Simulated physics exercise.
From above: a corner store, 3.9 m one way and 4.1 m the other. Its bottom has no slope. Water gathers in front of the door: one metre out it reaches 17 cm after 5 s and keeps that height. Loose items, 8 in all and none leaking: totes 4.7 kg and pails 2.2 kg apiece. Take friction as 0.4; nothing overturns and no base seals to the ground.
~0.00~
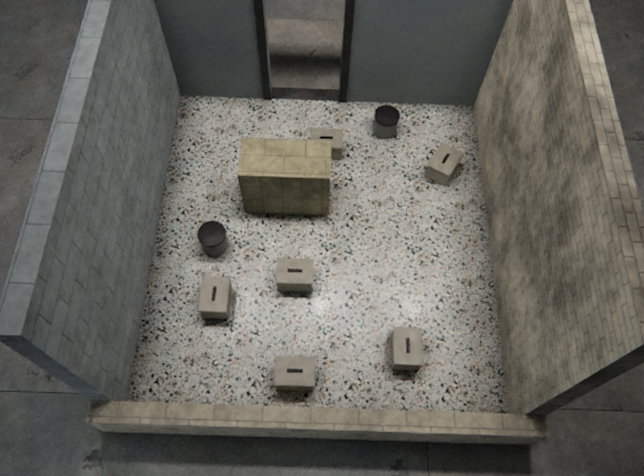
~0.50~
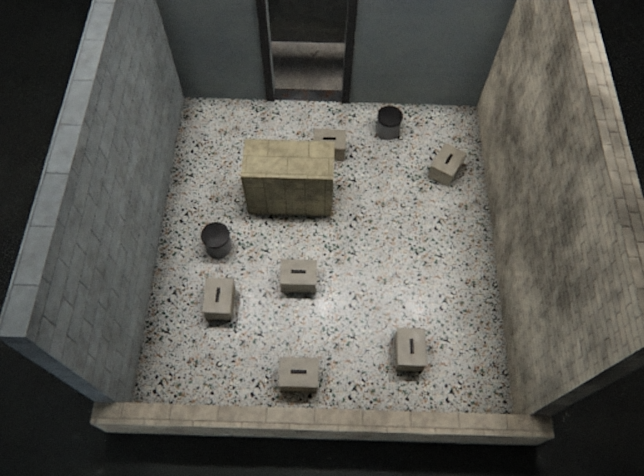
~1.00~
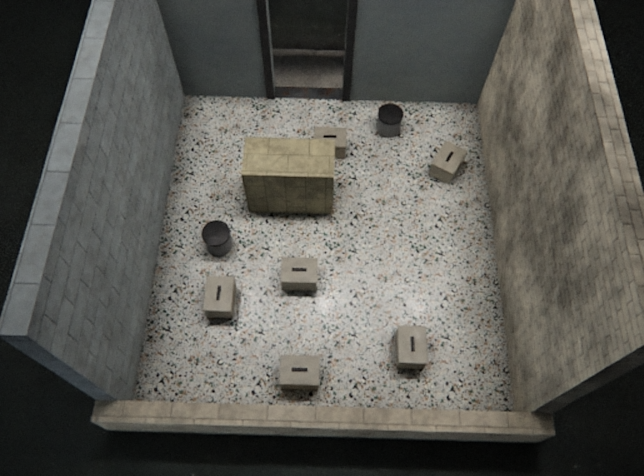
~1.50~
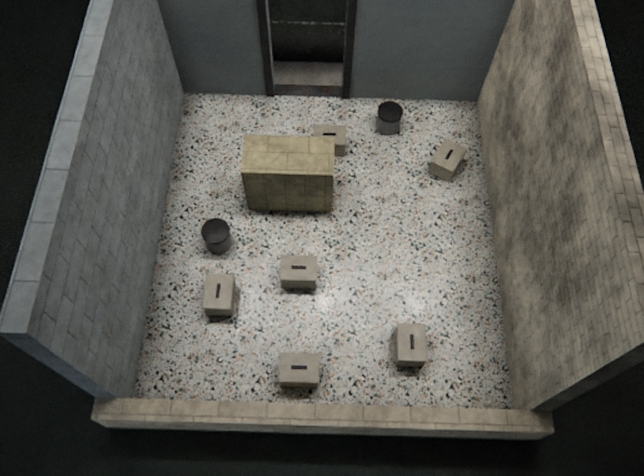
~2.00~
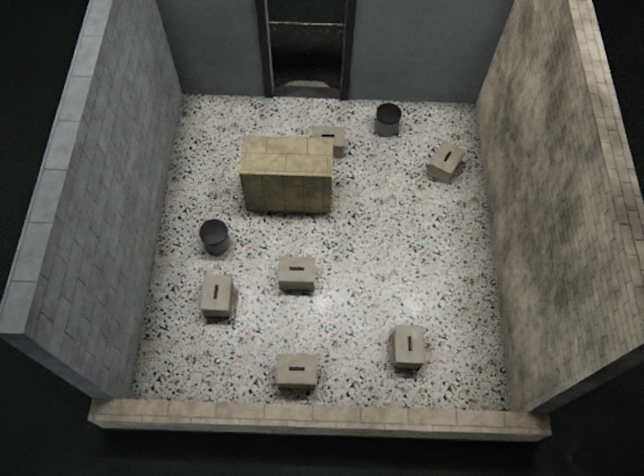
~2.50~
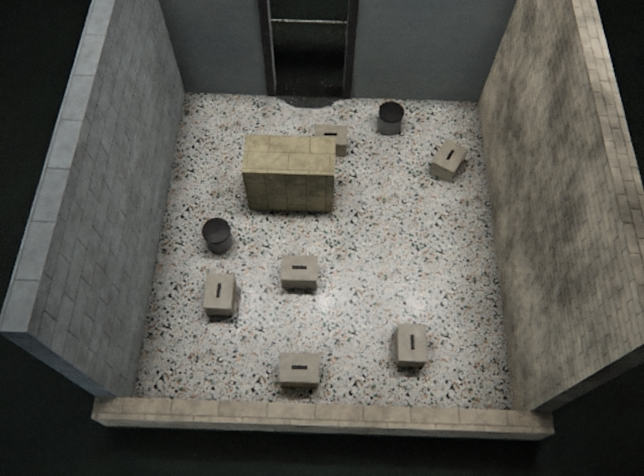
A walled room with scattered boxes and dark pails stays still as water appears at the doorway.
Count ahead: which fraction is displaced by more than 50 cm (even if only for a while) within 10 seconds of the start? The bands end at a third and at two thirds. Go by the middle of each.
It is under a third.
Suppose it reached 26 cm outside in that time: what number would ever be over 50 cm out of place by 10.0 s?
Then 4.
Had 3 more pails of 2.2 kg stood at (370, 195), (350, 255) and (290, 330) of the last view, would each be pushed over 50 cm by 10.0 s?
In turn: Over, under, short of it.
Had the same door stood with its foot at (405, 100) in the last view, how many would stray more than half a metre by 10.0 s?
In that case 4 of them.
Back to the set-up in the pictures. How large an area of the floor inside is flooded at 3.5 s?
Roughly 1.0 m2.
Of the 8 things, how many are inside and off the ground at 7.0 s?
I count 0.
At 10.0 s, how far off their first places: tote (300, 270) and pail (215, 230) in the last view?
In turn: 0 cm, 10 cm.
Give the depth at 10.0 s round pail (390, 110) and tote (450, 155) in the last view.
Roughly 2 and 5 cm.
After 3.5 s 0 of 8 are over 50 cm from their spots; 0 afloat.
After 4.5 s 0 of 8 are over 50 cm from their spots; 0 afloat.
After 7.0 s 1 of 8 are over 50 cm from their spots; 0 afloat.
After 10.0 s 1 of 8 are over 50 cm from their spots, and 1 have been at some point; 1 afloat.
